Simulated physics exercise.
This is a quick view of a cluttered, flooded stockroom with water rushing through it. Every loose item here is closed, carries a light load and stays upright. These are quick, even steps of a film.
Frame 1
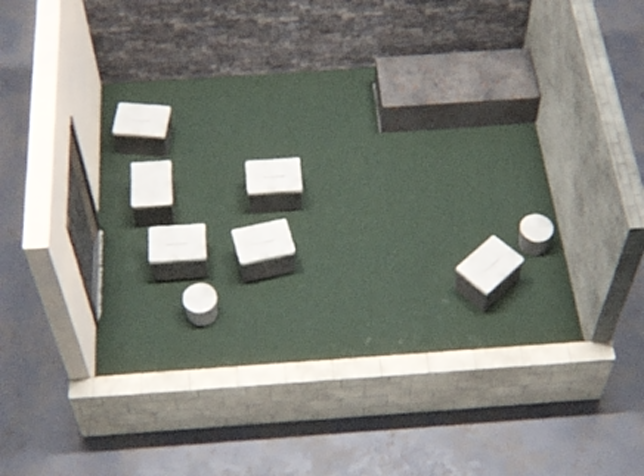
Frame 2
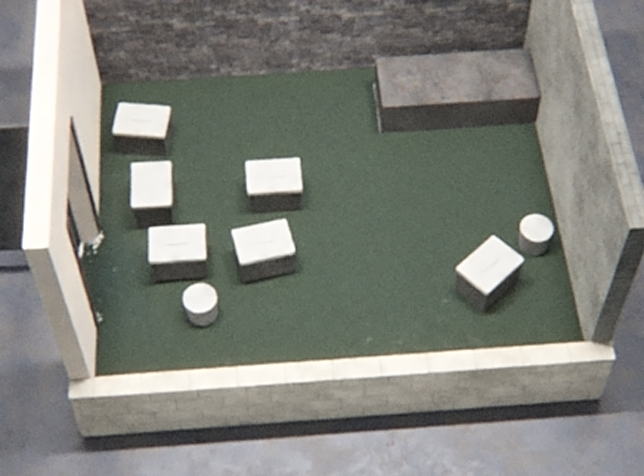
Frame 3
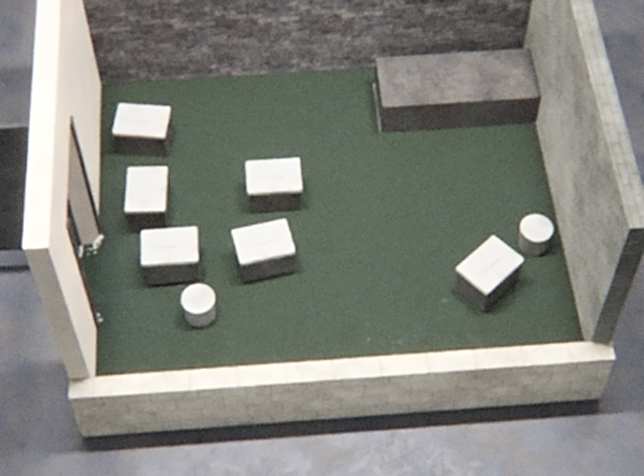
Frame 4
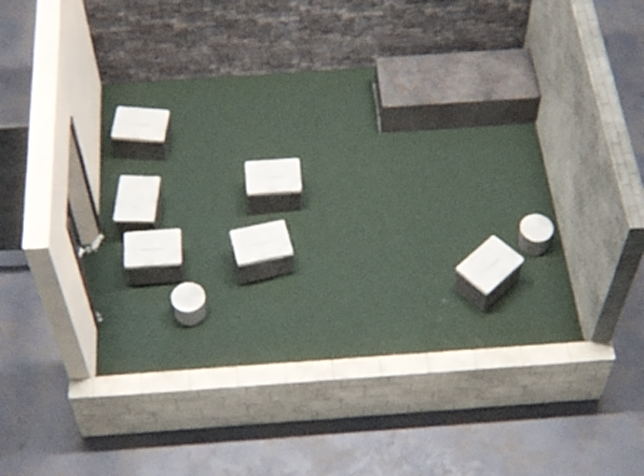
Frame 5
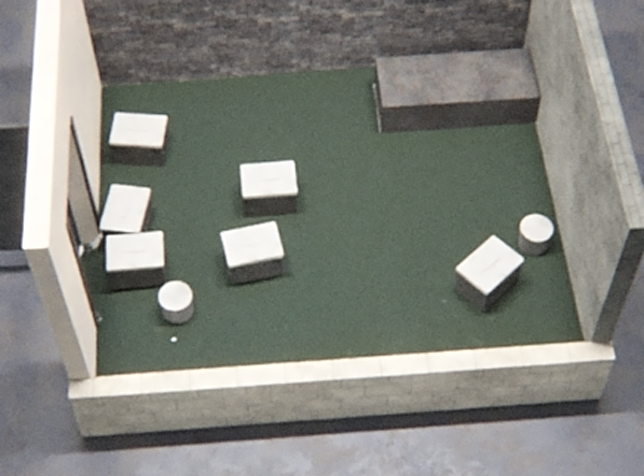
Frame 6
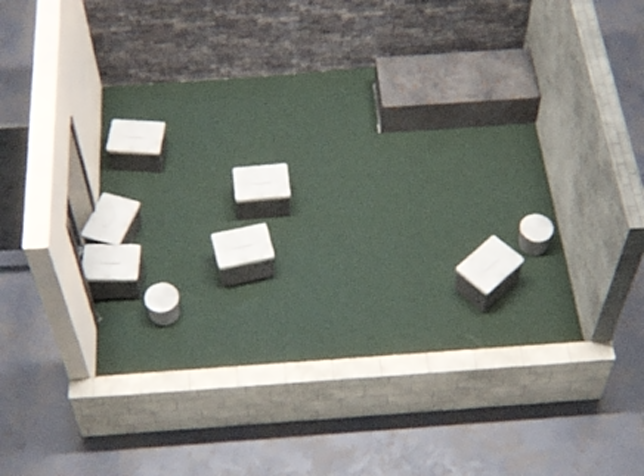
A walled room with a green floor held pale boxes and two short cylinders; the boxes by the left wall slid toward its opening, then others drifted left while those at right stayed put.
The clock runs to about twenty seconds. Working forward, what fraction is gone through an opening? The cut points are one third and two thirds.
Reaches two thirds.
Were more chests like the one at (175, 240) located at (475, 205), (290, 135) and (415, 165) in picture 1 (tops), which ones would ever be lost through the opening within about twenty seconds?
Outcome for each, listed in order: Does not leave, leaves, does not leave.
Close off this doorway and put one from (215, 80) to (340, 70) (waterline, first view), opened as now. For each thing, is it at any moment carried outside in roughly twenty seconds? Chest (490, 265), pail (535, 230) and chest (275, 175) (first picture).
Outcome by item: Retained / retained / exited.
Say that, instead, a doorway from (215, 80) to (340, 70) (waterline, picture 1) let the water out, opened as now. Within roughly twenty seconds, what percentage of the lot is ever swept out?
Close to 60 percent.
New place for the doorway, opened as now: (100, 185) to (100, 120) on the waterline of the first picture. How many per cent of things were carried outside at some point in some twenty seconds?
Share out: Near 80 %.
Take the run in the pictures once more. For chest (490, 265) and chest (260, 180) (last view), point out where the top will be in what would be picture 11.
First object near (465, 271); second object near (220, 199).
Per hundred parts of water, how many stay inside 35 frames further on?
52 %.
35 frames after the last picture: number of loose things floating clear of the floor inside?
I make it 2.
A moment on, 3 of 8 are out; 5 afloat.
Next, 5 of 8 are out; 3 afloat.
Later, 6 of 8 are out; 2 afloat.
In the end, 6 of 8 are out; 2 afloat.
